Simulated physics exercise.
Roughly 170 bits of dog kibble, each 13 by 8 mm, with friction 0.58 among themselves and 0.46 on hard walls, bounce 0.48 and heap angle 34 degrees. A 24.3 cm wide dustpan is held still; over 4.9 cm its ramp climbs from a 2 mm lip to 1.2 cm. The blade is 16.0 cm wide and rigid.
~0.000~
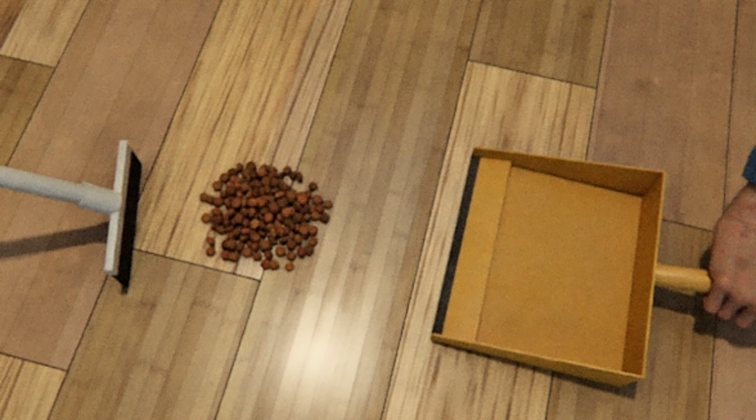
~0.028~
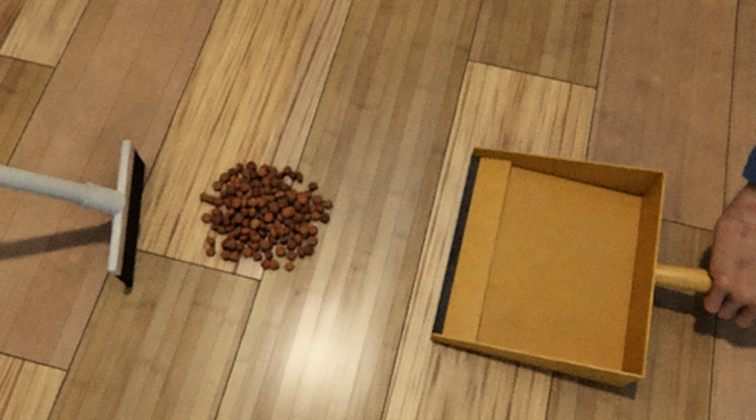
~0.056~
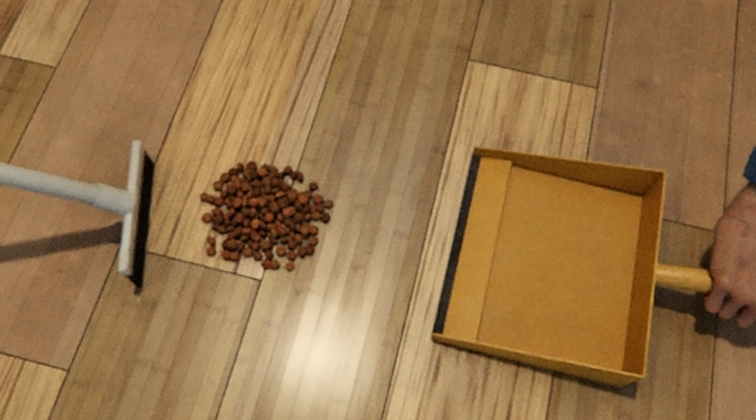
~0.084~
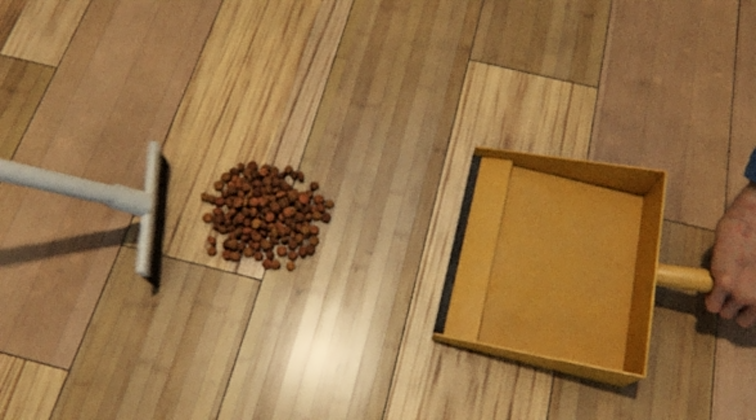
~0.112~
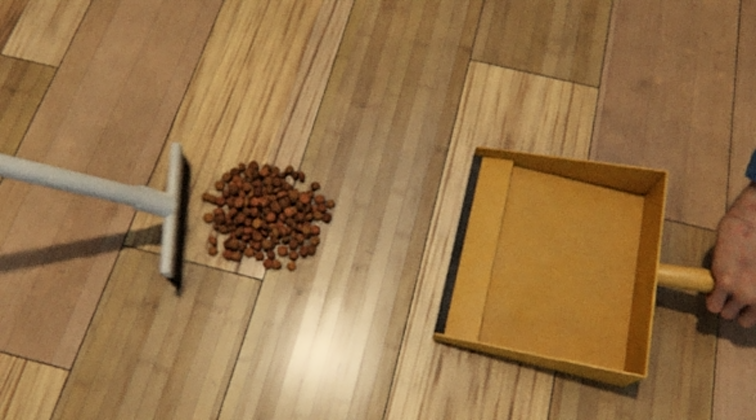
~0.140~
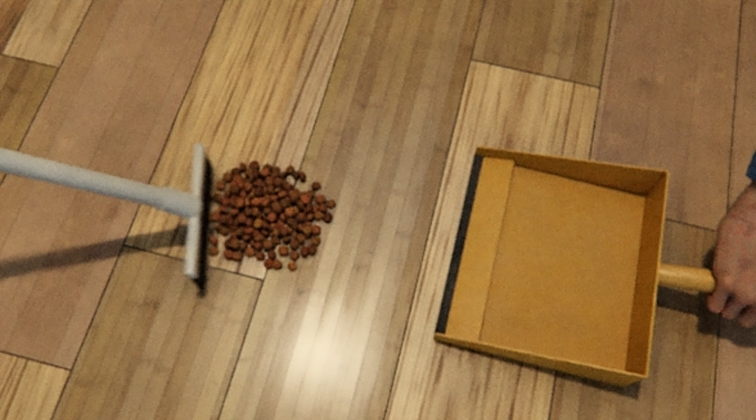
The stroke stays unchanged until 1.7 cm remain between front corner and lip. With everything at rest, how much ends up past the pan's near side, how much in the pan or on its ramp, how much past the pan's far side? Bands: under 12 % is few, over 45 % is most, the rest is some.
Near side: Few; pan: Some; far side: Few.
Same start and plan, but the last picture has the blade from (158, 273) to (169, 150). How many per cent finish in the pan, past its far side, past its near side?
Split: Pan = 20, far = 0, near = 0.
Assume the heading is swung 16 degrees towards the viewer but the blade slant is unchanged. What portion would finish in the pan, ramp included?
Under that change, roughly 10 in a hundred.
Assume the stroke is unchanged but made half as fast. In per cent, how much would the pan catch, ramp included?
Then roughly 20 per cent.
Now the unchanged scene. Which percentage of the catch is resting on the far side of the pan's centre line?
Some 60 per cent.
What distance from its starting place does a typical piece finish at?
I'd say near 22 cm.
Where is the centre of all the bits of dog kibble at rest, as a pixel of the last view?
Near (455, 218).
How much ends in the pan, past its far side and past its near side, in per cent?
Near: 0; pan: 30; far: 5 (percent).
Then, at 0.29 s, middle of the blade 16 cm from the lip; 0 % over the lip, far side 0 %, near side 0 %.
After 0.39 s, middle of the blade 7 cm from the lip; 0 % over the lip, far side 0 %, near side 0 %.
After 0.62 s, middle of the blade 4 cm from the lip; 30 % over the lip, far side 5 %, near side 0 %.
At rest (1.1 s), near side 0 %, pan 30 %, far side 5 %, in front of the lip or behind the blade 60 %.
